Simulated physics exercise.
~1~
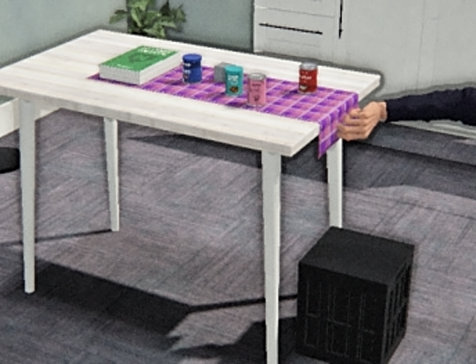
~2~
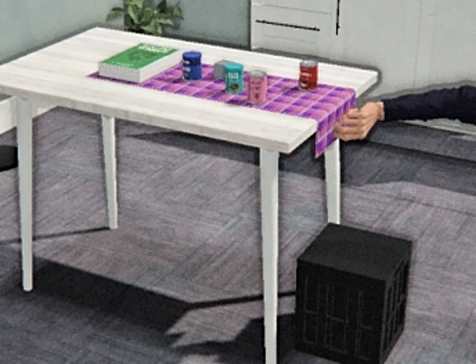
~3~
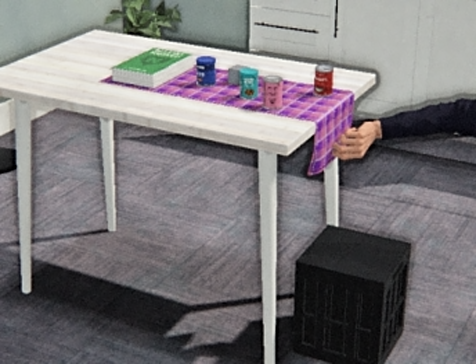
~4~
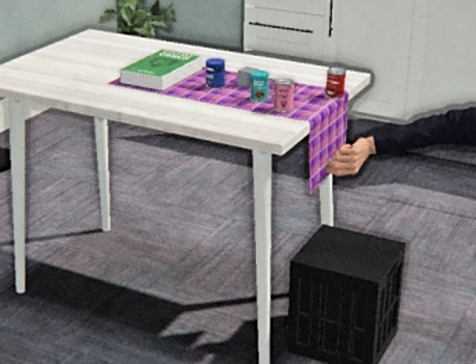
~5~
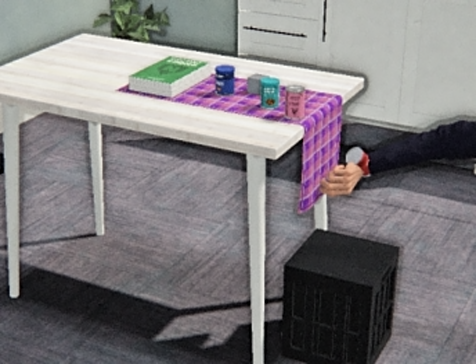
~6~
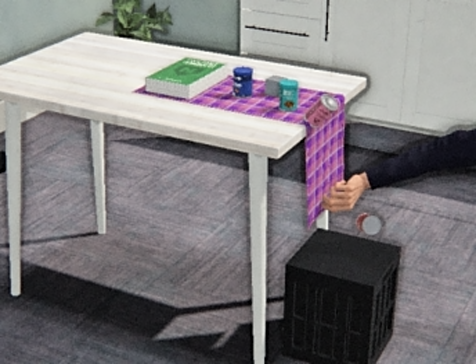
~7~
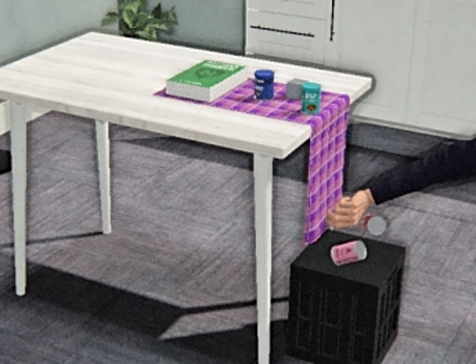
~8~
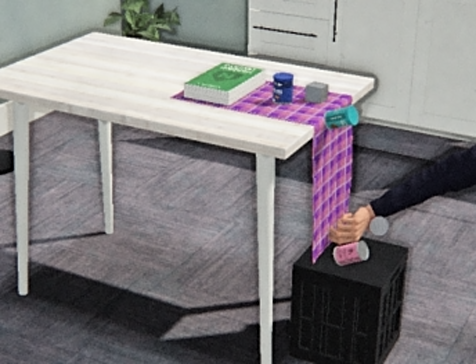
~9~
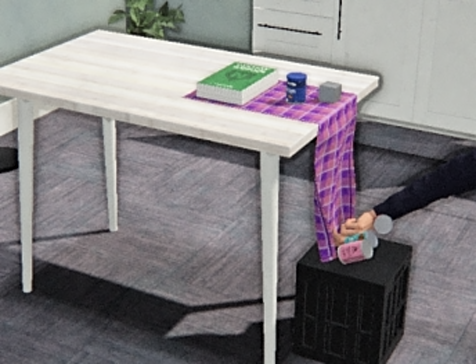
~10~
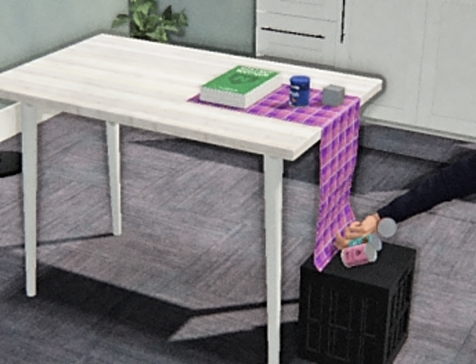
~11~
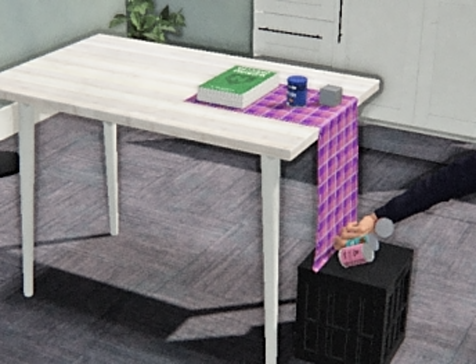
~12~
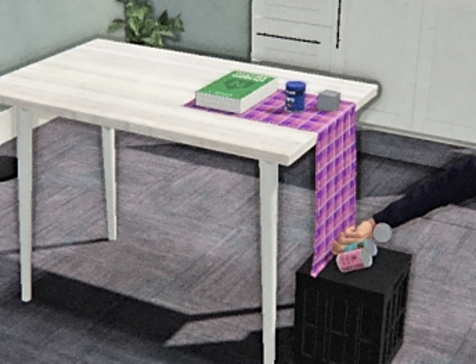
A hand pulls a purple checked cloth down off a table, and three cans fall.
